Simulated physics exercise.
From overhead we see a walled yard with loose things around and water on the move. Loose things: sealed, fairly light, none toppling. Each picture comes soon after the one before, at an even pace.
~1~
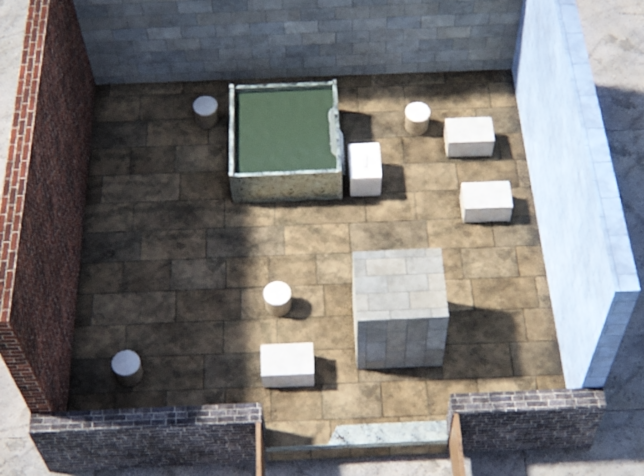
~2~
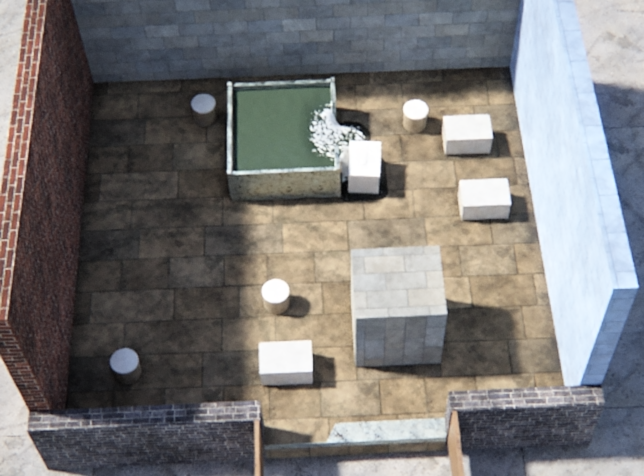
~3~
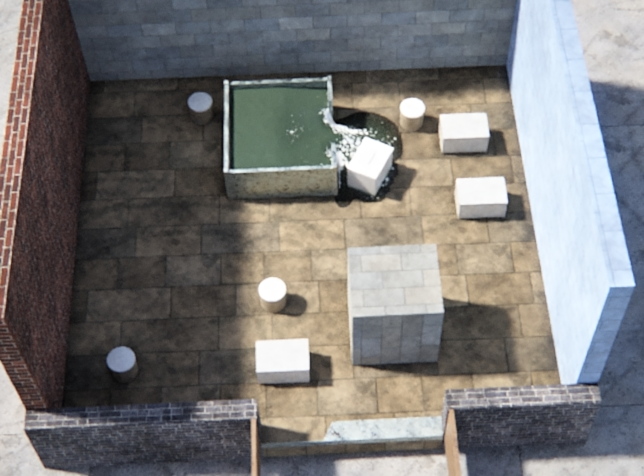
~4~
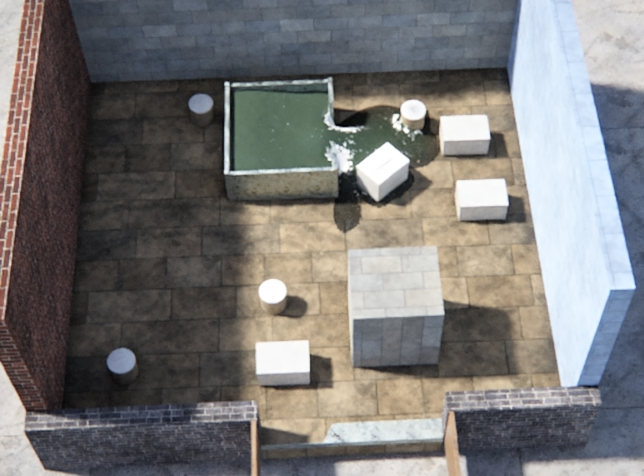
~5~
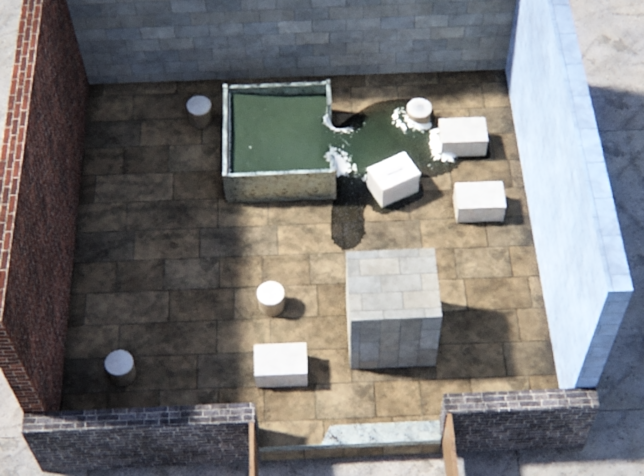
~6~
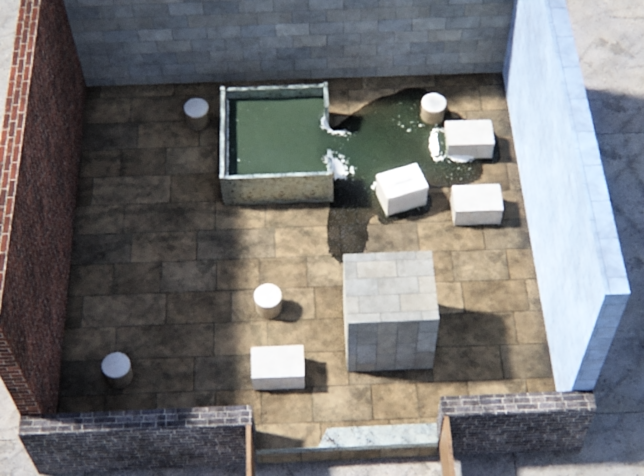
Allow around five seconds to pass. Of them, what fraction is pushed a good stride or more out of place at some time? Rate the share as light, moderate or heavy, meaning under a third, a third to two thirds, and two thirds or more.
Moderate.
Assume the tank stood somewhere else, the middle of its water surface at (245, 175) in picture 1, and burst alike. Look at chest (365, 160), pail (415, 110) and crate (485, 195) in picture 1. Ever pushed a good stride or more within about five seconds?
Result per object - went far, went far, went far.
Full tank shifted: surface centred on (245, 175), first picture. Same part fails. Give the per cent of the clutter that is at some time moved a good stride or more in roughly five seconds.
I'd put it at around 50 per cent.
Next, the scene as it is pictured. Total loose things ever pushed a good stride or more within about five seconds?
I count 4 of them.
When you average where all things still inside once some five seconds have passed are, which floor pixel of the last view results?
I'd put it at roughly (323, 264).
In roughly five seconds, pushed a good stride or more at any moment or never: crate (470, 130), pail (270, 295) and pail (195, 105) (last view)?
As listed: Travels that far, falls short and falls short.
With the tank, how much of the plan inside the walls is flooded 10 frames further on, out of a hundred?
My figure is about 35 percent.
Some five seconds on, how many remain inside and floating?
2.
A moment on, 2 of 8 are well off their spots; 0 afloat.
Next, 3 of 8 are well off their spots; 2 afloat.
Later, 3 of 8 are well off their spots; 1 afloat.
In the end, 4 of 8 are well off their spots, and 4 have been at some point; 2 afloat.
